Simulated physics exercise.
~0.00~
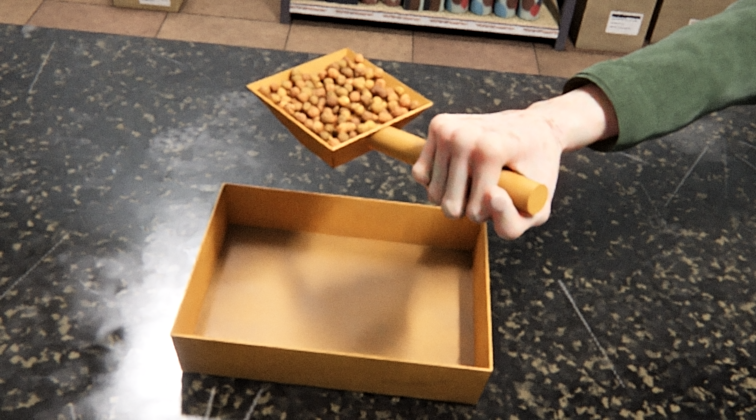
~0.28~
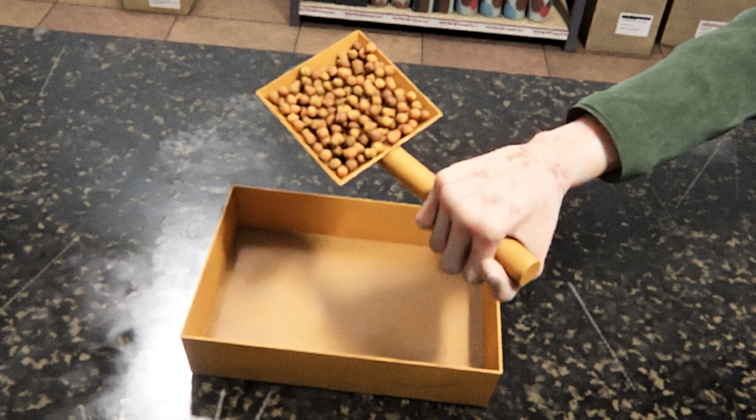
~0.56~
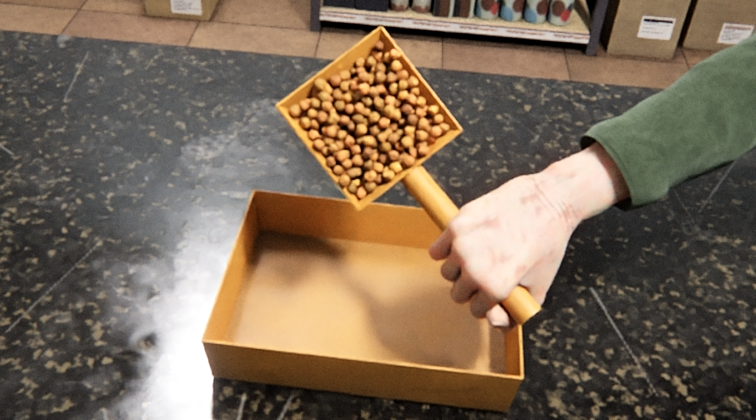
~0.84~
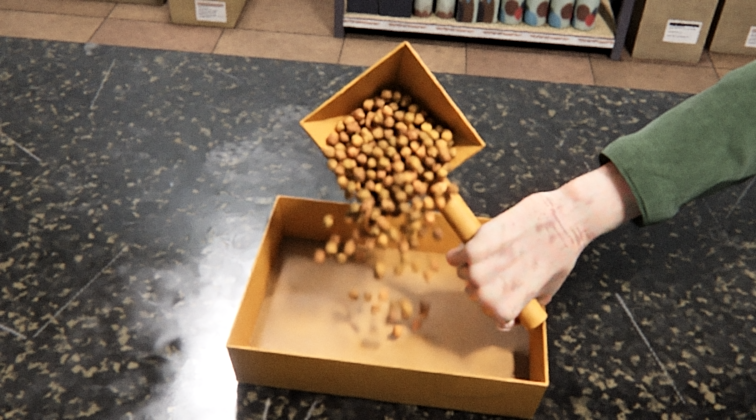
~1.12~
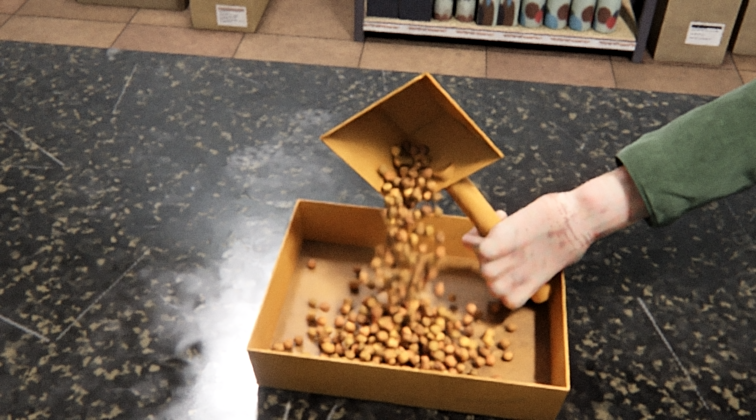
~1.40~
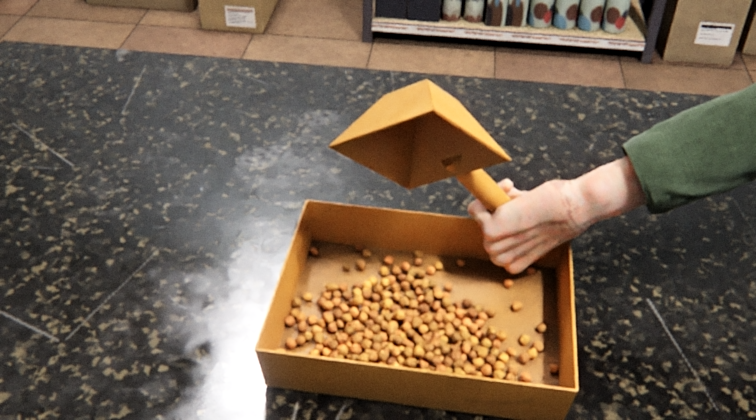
In the video, a hand in a green sleeve holds a square scoop full of small, round, brown pieces above an empty rectangular tray on a dark speckled counter, then steadily tips it until the pieces pour out, leaving the scoop empty and the pieces spread across the tray.
